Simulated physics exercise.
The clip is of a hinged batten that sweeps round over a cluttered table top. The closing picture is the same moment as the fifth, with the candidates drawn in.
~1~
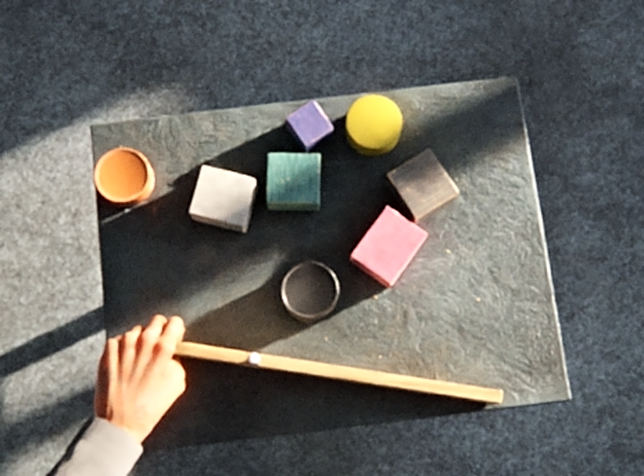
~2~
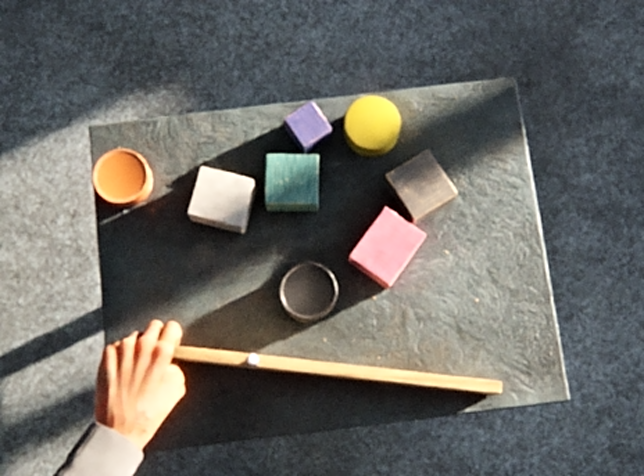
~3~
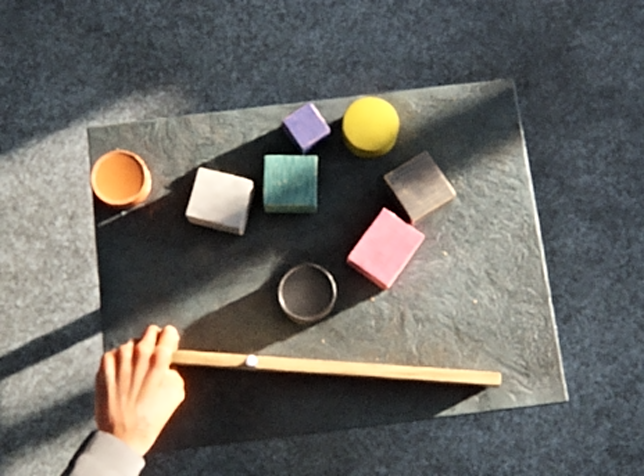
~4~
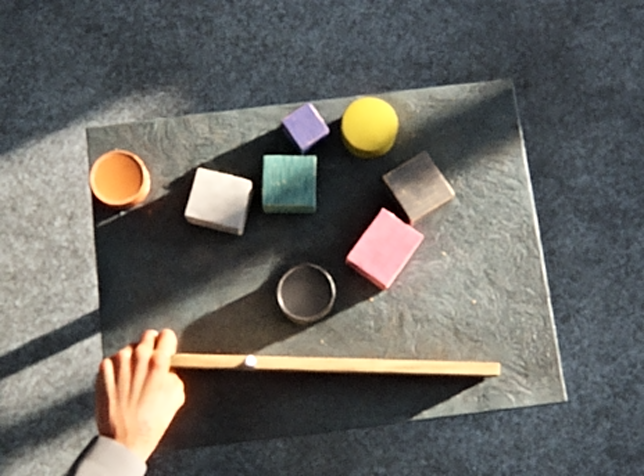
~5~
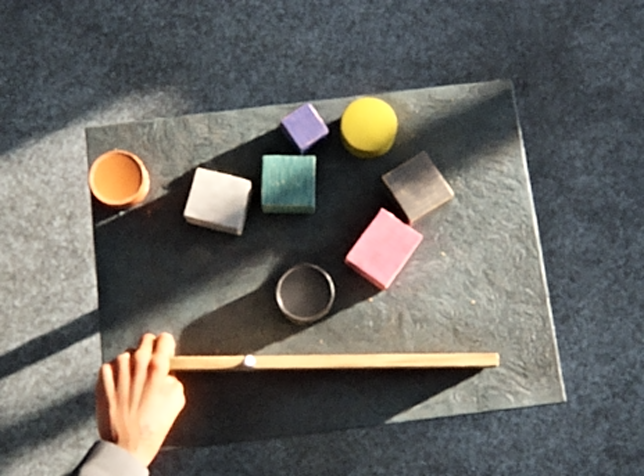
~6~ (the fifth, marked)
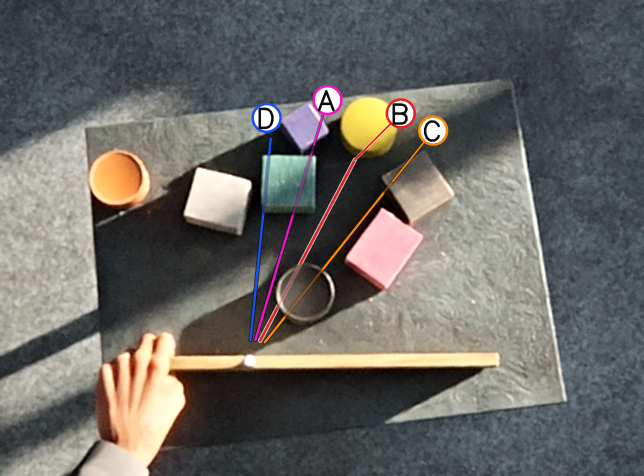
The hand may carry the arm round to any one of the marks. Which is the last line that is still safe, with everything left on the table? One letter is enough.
As far as mark C.
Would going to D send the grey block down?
No.
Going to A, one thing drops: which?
The yellow tin goes over.
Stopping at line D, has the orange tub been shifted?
No.
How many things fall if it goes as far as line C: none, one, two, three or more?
In all, none.
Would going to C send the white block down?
No.
On the marked copy, A at (286, 241); B at (308, 248); C at (330, 261); D at (261, 237).
Taking C. A third of the way, arm (371, 319); orange tub (119, 181); blue block (305, 130).
Two thirds of the way, arm (351, 283); black tub (298, 285); pink block (373, 231).
When it is over, arm (330, 262); yellow tin (354, 109); grey block (381, 154); nothing has fallen.
As for the rest, A drops the yellow tin; B drops the yellow tin; D drops the yellow tin.
